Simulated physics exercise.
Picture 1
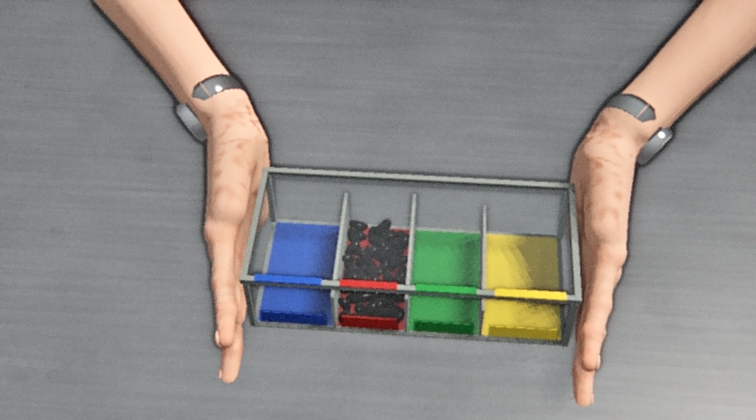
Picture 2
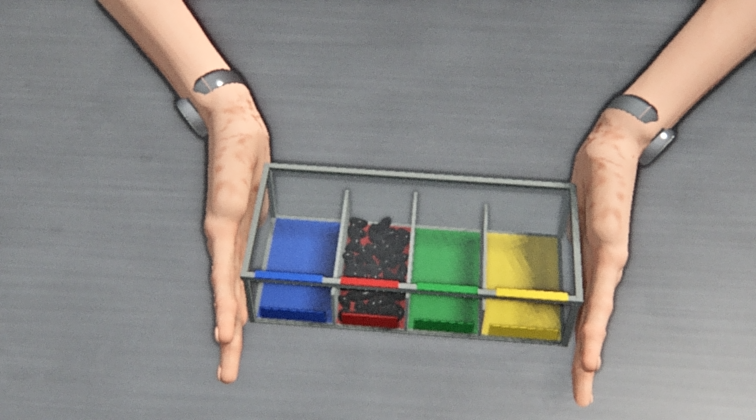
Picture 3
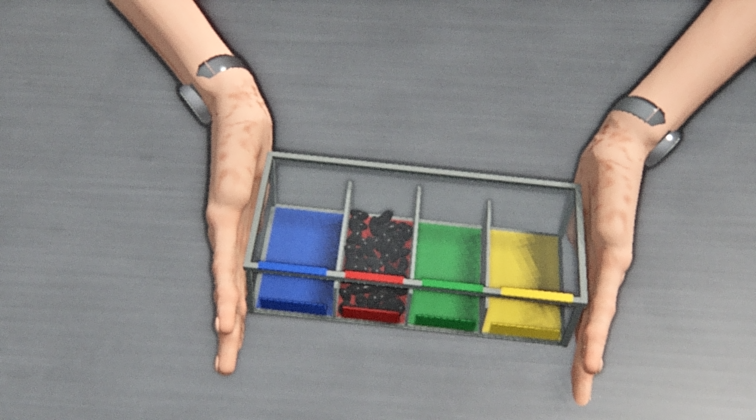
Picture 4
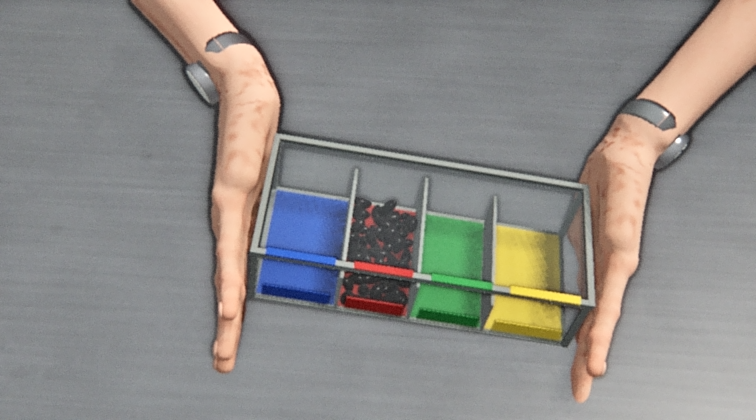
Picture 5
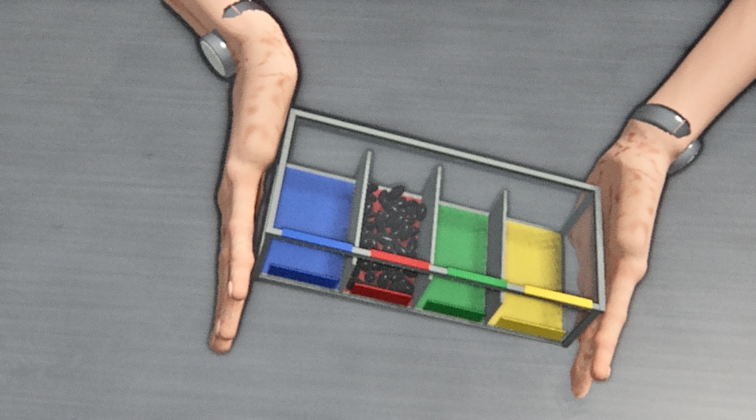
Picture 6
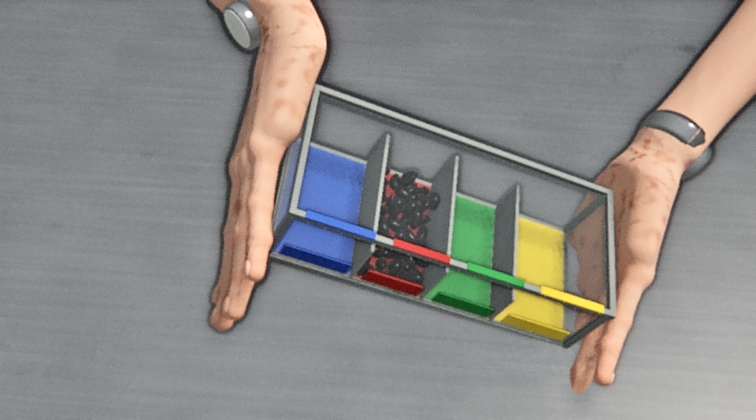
A clear box with blue, red, green and yellow sections was held between two hands, which gradually tilted it, raising its left side while the black beans stayed in the red section.
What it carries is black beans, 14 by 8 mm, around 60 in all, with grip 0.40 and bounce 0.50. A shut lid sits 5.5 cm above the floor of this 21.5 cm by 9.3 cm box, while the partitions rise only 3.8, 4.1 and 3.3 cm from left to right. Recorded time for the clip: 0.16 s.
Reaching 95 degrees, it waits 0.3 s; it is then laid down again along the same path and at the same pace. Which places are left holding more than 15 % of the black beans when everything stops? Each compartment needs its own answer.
Red compartment: Over, blue compartment: Not over, green compartment: Not over, yellow compartment: Over.
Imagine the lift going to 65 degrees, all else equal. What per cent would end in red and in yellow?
Result - red at 90 percent, yellow at 5 percent.
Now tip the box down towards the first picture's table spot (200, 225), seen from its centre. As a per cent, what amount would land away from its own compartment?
The share would be about 60 percent.
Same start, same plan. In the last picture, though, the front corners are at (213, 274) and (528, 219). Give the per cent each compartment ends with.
Final per cent - red: 35; blue: 65; green: 0; yellow: 0.
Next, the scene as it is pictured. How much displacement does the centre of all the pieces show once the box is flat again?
I'd put the distance at roughly 3.0 cm.
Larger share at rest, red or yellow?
Red comes out ahead.
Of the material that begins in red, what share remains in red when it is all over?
Around 70 per cent of it.
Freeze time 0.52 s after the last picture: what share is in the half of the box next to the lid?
Close to 80 in a hundred.
Then, 0.52 s after the last picture, tilt 95 degrees; red 80 %, yellow 20 %.
Then, 0.87 s after the last picture, tilt 56 degrees; red 75 %, green 5 %, yellow 20 %.
Then, 1.31 s after the last picture, tilt 0 degrees; red 70 %, green 5 %, yellow 20 %.
In the end, red 70 %, blue 0 %, green 5 %, yellow 20 %.
